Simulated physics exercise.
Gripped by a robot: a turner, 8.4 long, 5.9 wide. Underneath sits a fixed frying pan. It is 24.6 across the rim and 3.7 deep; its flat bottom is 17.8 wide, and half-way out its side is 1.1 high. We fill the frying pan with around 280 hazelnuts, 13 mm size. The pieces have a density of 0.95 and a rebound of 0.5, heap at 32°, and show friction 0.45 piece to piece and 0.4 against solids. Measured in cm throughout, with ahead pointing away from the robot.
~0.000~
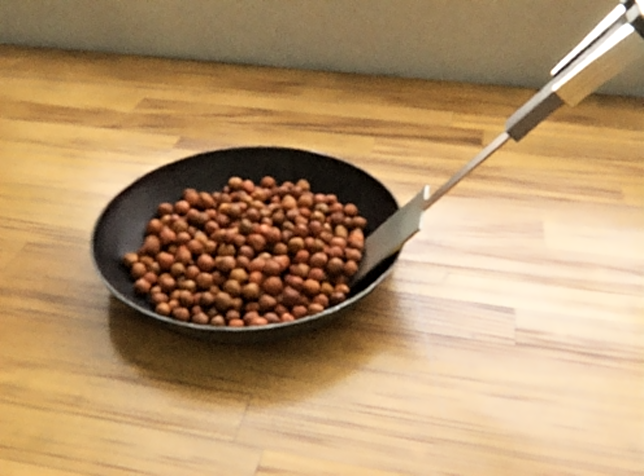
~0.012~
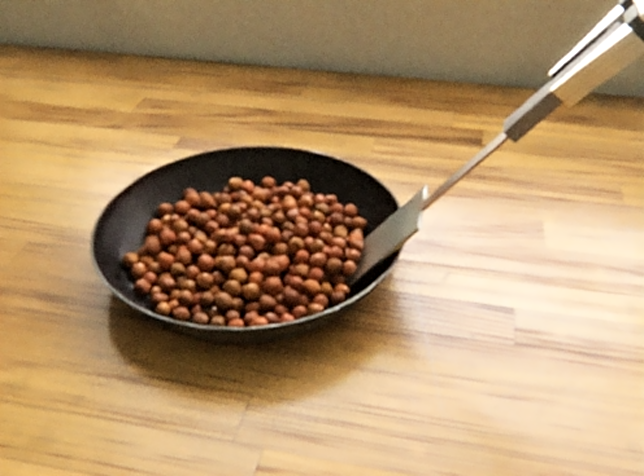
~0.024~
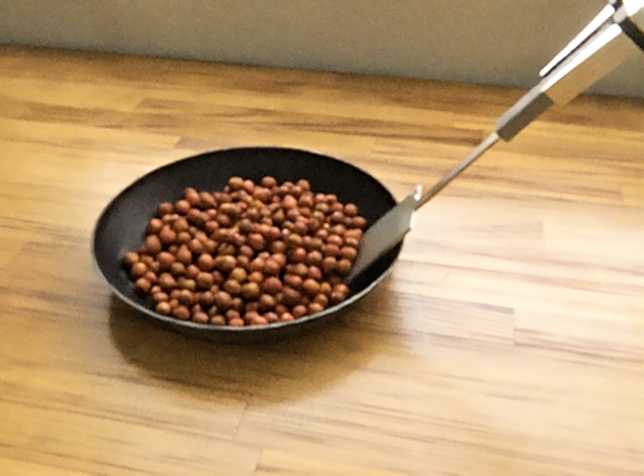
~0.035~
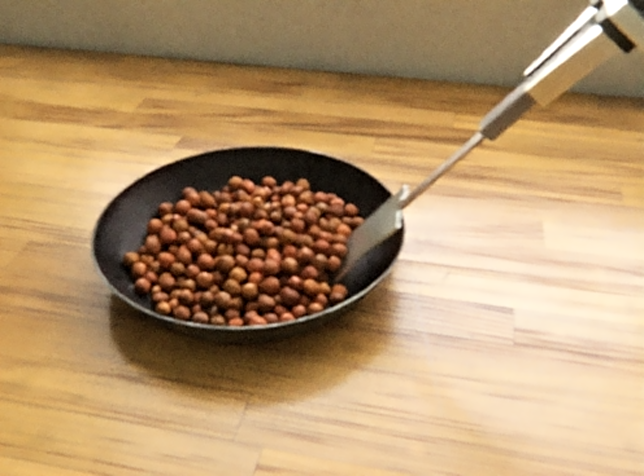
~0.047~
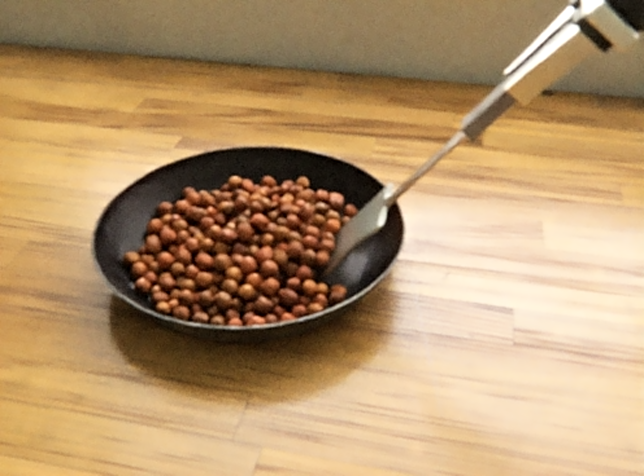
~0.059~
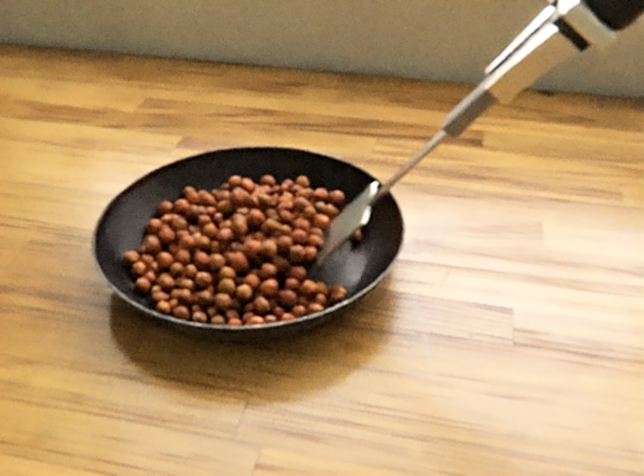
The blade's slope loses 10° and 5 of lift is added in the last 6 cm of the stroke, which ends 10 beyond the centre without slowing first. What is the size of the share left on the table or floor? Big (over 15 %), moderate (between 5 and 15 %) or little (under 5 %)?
The share is big.
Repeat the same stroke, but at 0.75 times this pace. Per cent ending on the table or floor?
Near 20 in a hundred.
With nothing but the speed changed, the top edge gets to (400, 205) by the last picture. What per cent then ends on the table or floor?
I'd say around 15 per cent.
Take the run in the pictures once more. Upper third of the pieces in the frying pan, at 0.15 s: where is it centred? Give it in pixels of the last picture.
Centre: Roughly (188, 217) in the last picture.
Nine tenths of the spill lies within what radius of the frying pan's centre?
Roughly 85 cm.
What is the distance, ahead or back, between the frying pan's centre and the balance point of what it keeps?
Ahead of centre, roughly 2.5 centimetres.
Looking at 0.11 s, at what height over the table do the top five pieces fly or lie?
6 cm.
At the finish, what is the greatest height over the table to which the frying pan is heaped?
Near 4.0 centimetres high.
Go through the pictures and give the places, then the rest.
The first picture shows turner top edge at (425, 206), sloping 52°; upper third of the load around (253, 238), from x 130 to 360, top at y 185; 278 in the frying pan.
The second picture shows turner top edge at (423, 206), sloping 52°; upper third of the load around (253, 238), from x 130 to 360, top at y 185.
The third picture shows turner top edge at (416, 206), sloping 52°; upper third of the load around (257, 238), from x 130 to 360, top at y 185.
The fourth picture shows turner top edge at (403, 205), sloping 52°; upper third of the load around (257, 237), from x 130 to 360, top at y 185.
The fifth picture shows turner top edge at (387, 204), sloping 52°; upper third of the load around (256, 232), from x 130 to 360, top at y 185.
The sixth picture shows turner top edge at (370, 202), sloping 52°; upper third of the load around (253, 232), from x 130 to 360, top at y 180; 278 in the frying pan.
After 0.11 s, sloping 52°, highest piece 6 above the table; 278 in the frying pan.
After 0.15 s, sloping 50°, highest piece 7 above the table; 278 in the frying pan.
After 0.38 s, sloping 42°, highest piece 11 above the table; 221 in the frying pan, 29 on the table or floor, 28 on the blade or in flight.
After 1.43 s, sloping 42°, highest piece 3 above the table; 221 in the frying pan, 57 on the table or floor.
At rest, 221 in the frying pan, 57 on the table or floor. That is 21 % on the table or floor.
